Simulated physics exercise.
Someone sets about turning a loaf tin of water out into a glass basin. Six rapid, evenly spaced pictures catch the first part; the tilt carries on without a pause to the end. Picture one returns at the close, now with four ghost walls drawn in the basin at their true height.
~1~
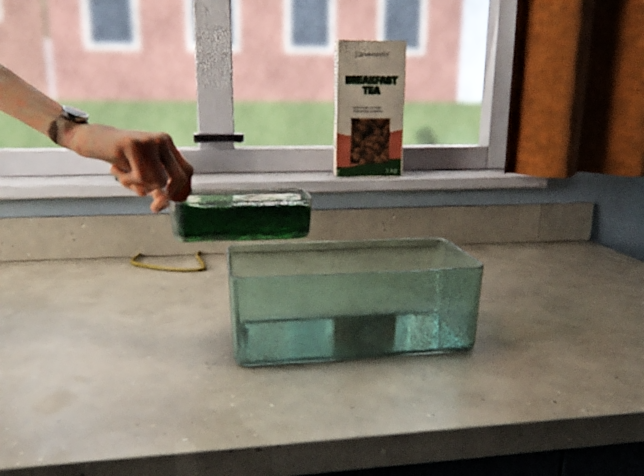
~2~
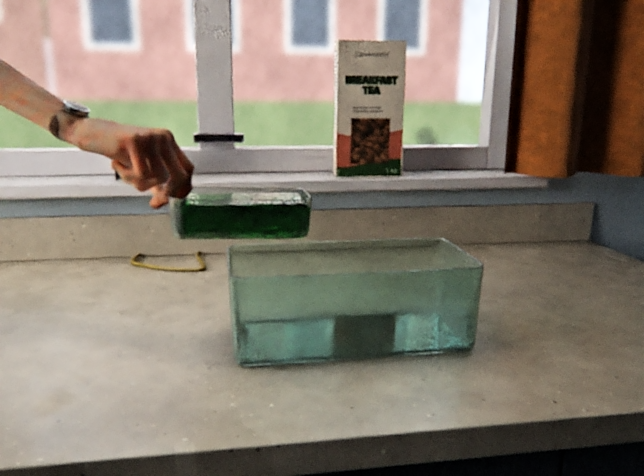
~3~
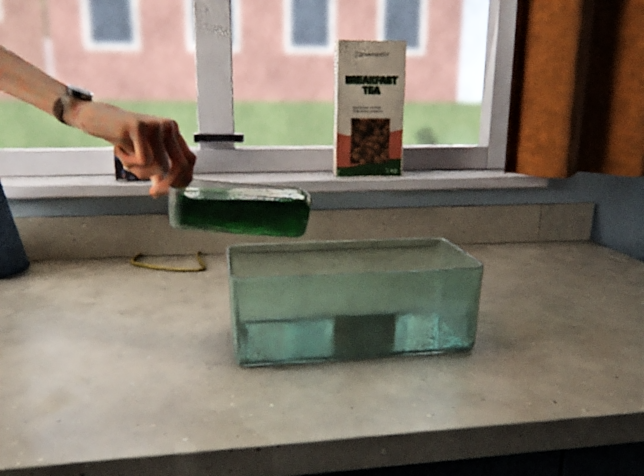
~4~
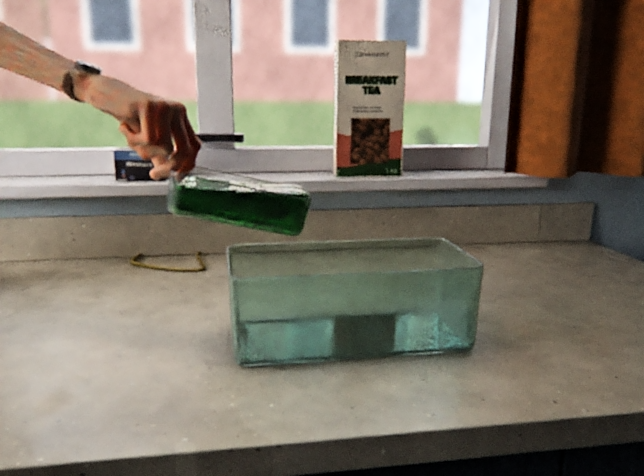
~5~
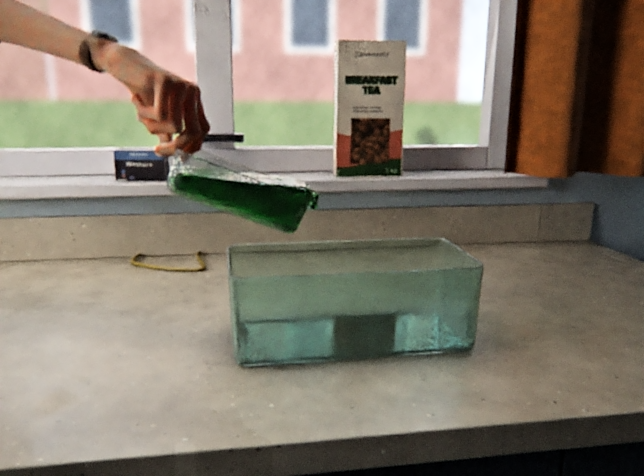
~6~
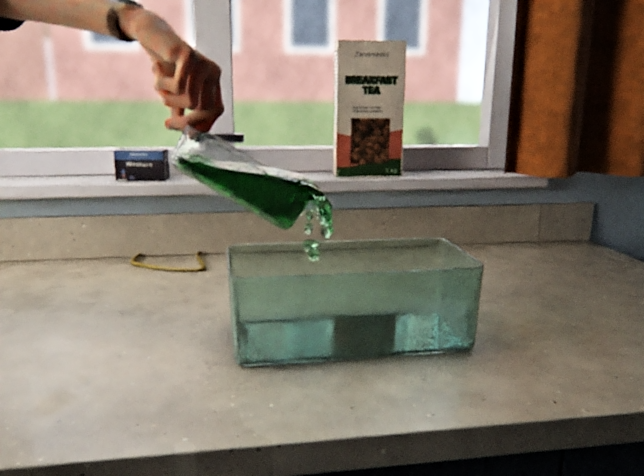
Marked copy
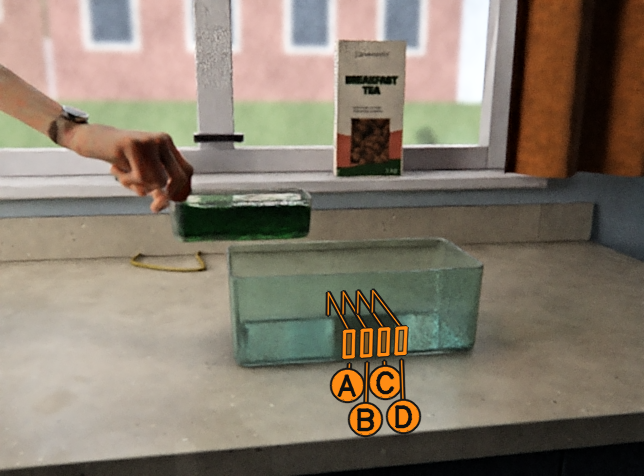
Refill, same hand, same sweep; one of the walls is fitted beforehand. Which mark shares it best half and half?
Place D.
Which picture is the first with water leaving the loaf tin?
In picture 4.
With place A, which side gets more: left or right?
The right side.
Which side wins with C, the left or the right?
More ends on the right.
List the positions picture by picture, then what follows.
Upright, lip at (306, 193); basin from (234, 364) to (473, 348); nothing has left yet.
Upright, lip at (306, 193); nothing has left yet.
Tipped about 6°, lip at (306, 193); nothing has left yet.
Tipped about 12°, lip at (306, 193); water is over the lip, down to (306, 193).
Tipped about 21°, lip at (306, 193); water is over the lip, down to (311, 203).
Tipped about 32°, lip at (306, 193); water is over the lip, down to (311, 254).
On the marked copy, A at (349, 363); B at (367, 362); C at (384, 361); D at (401, 360).
With A, about 13 % ends left of the wall and 85 % right of it.
With B, about 20 % ends left of the wall and 79 % right of it.
With C, about 30 % ends left of the wall and 68 % right of it.
With D, about 48 % ends left of the wall and 50 % right of it.
